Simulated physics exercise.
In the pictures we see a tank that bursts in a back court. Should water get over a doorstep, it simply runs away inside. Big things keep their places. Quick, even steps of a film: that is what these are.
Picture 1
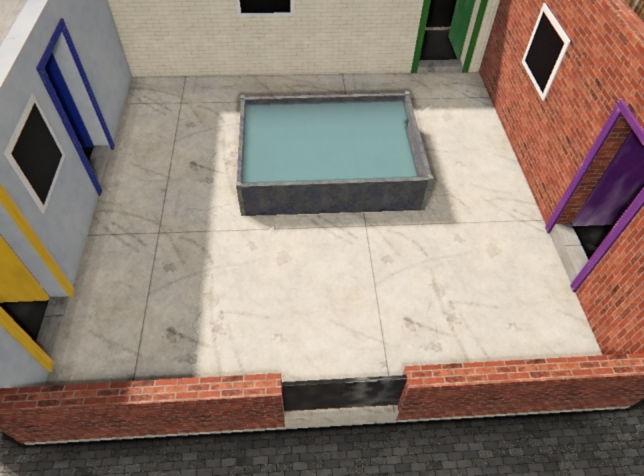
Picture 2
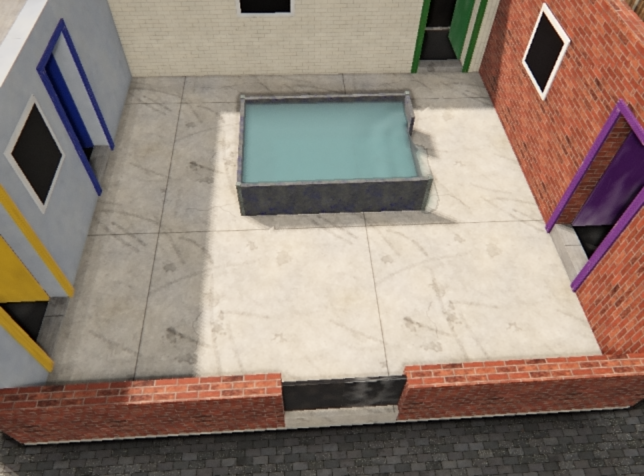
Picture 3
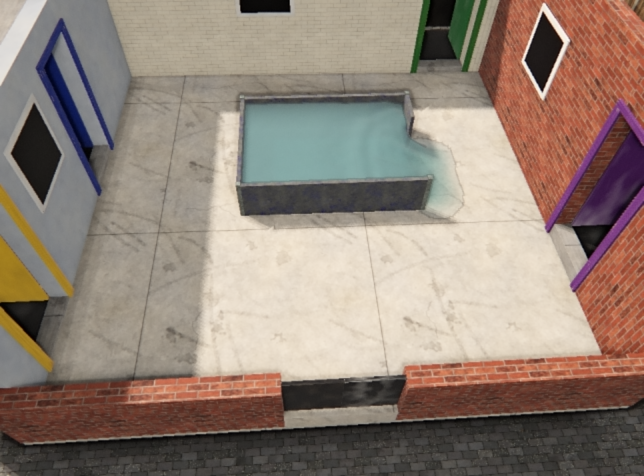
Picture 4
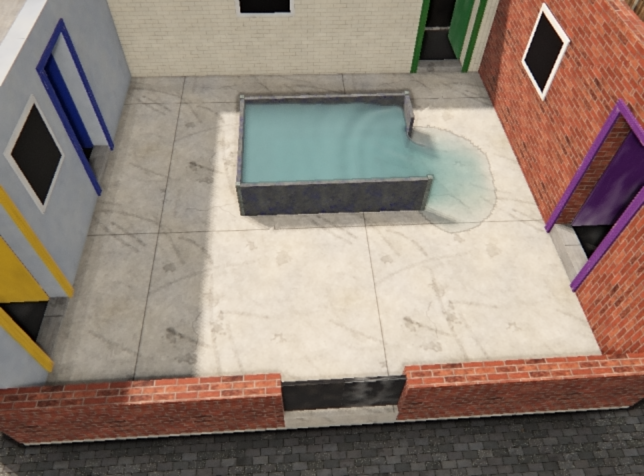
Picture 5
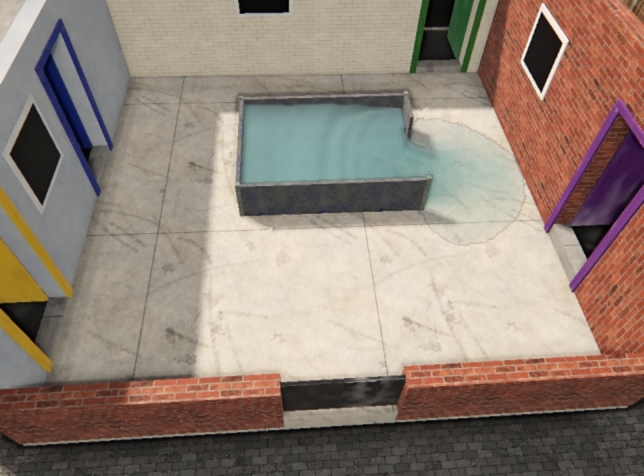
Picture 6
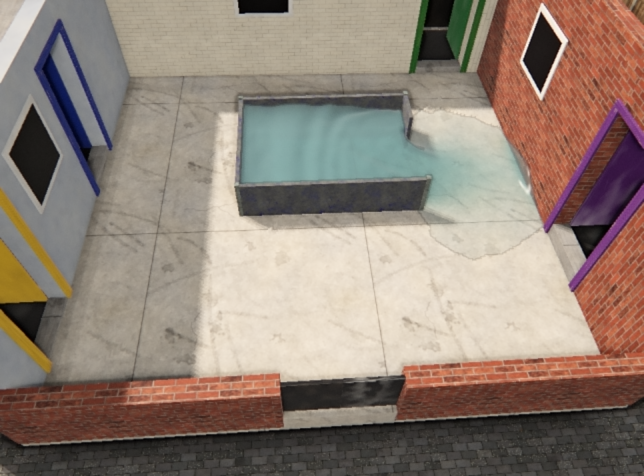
Water poured through a gap that opened in the right side of a raised tank in a walled courtyard, then spread across the pale paving in a widening puddle toward the red brick wall.
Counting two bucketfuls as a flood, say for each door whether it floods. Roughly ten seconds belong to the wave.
As I see it, yellow door: Too much water. Green door: Too much water. Purple door: Little enough water. Blue door: Little enough water.
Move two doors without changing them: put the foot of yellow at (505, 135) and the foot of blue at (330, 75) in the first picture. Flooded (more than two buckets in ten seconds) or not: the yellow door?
What follows is that the yellow door gets beyond it.
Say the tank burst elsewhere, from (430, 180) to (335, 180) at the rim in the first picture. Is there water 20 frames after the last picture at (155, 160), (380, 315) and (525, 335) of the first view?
Following the listed order, the three come out not reached, reached by the spill and reached by the spill.
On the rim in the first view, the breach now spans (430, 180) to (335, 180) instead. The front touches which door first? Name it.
You want the door marked purple.
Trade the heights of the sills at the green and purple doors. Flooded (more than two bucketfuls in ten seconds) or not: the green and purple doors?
Green falls short, purple tops the mark.
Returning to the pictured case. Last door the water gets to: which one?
That would be the blue door.
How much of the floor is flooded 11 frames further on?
Around 25 in a hundred.
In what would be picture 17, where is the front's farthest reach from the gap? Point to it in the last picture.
Somewhere around (610, 379).
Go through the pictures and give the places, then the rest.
The open tank at (330, 140) is whole and still, in the first frame.
The front is at a hidden place, out from the gap at (414, 168), in the second frame.
Water pours out at (414, 169) and has run to (432, 144), in the third frame.
The front is at (477, 152), out from the gap at (414, 169), in the fourth frame.
The front is at (512, 161), out from the gap at (413, 169), in the fifth frame.
The front is at (503, 135), out from the gap at (412, 169), in the sixth frame.
A moment on, water covers 15 % of the floor; the yellow door not reached, the green door not reached, the purple door wet at the sill, nothing in, the blue door not reached.
Next, water covers 25 % of the floor; the yellow door not reached, the green door wet at the sill, nothing in, the purple door wet at the sill, nothing in, the blue door not reached.
Then, water covers 40 % of the floor; the yellow door not reached, the green door over two buckets in, the purple door under two buckets in, the blue door not reached.
Later, water covers 90 % of the floor; the yellow door under two buckets in, the green door far over two buckets in, the purple door under two buckets in, the blue door not reached.
In the end, water covers 100 % of the floor; the yellow door over two buckets in, the green door far over two buckets in, the purple door under two buckets in, the blue door wet at the sill, nothing in.
